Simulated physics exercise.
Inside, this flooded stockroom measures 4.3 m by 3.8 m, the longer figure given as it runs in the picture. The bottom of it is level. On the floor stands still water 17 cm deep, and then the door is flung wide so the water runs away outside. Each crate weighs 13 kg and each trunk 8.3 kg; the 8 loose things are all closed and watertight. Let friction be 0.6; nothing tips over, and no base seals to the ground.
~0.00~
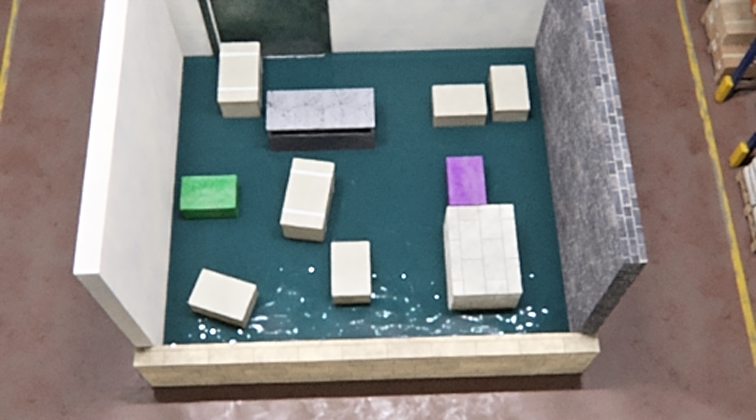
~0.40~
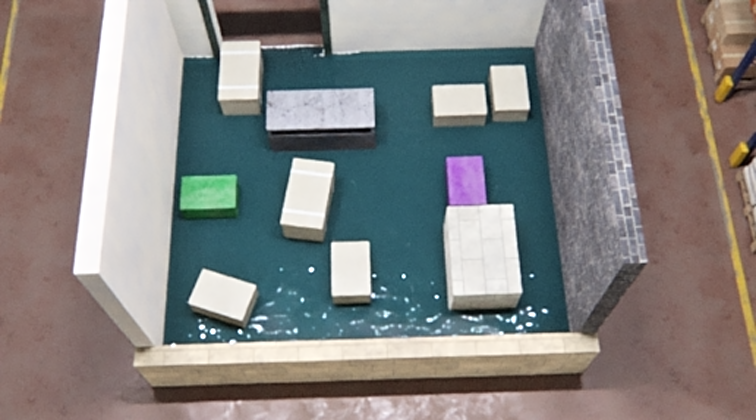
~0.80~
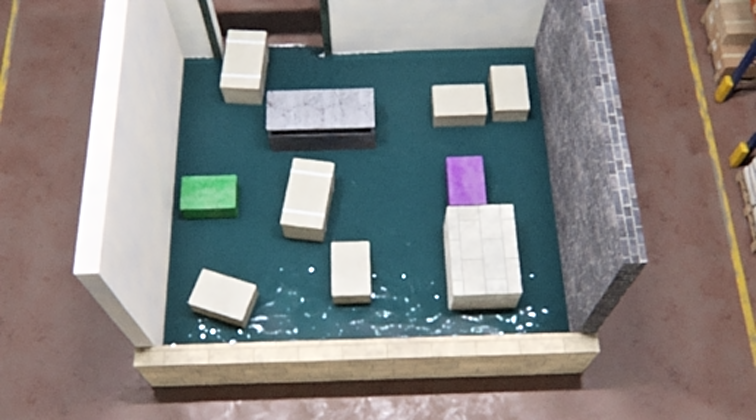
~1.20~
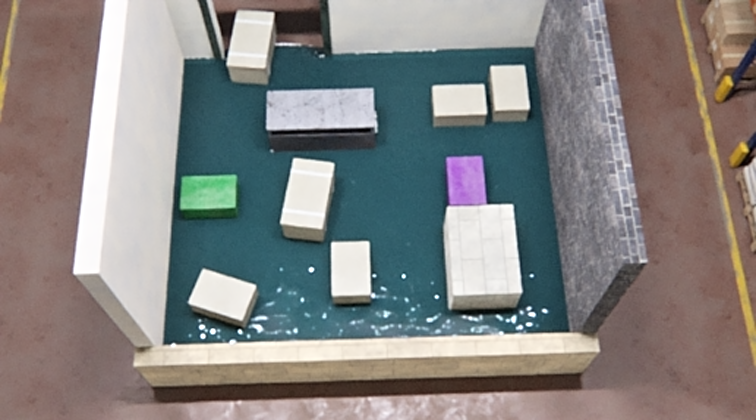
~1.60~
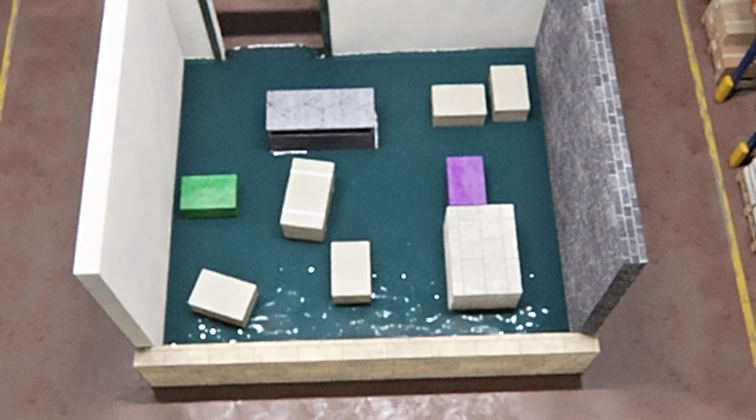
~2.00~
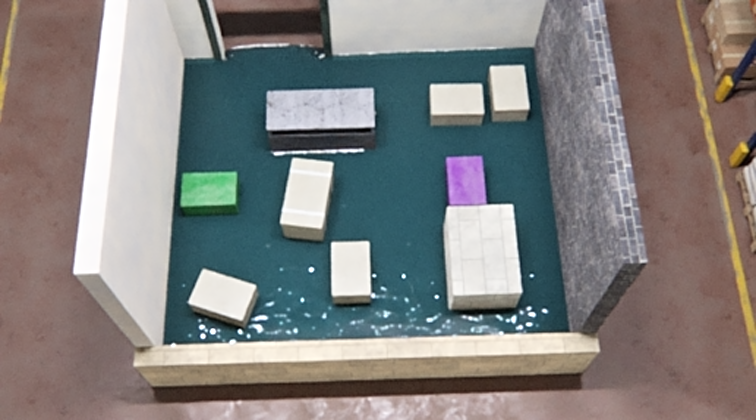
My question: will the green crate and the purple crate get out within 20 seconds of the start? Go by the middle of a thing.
Green crate makes it out, purple crate is still inside.
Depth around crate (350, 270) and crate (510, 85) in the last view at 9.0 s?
About 12 and 11 cm.
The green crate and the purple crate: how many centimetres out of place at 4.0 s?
About 80 and 10 cm by then.
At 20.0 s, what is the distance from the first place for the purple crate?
120 centimetres.
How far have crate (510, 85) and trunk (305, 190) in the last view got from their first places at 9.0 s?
Respectively, 50 cm and 120 cm.
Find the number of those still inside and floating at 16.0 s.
At that instant the tally stands at 4.
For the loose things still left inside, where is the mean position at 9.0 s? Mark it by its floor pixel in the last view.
It sits at about (341, 189).
After 4.0 s the green crate is near (201, 135), 0.7 m from its start, afloat; the purple crate is near (460, 172), 0.1 m from its start, afloat; 1 of 8 are out; 7 afloat.
After 9.0 s the green crate has gone out; the purple crate is near (449, 159), 0.3 m from its start, afloat; 3 of 8 are out; 5 afloat.
After 16.0 s the green crate has gone out; the purple crate is near (421, 132), 0.8 m from its start, afloat; 4 of 8 are out; 4 afloat.
After 20.0 s the green crate has gone out; the purple crate is near (414, 99), 1.3 m from its start, afloat; 4 of 8 are out; 3 afloat.
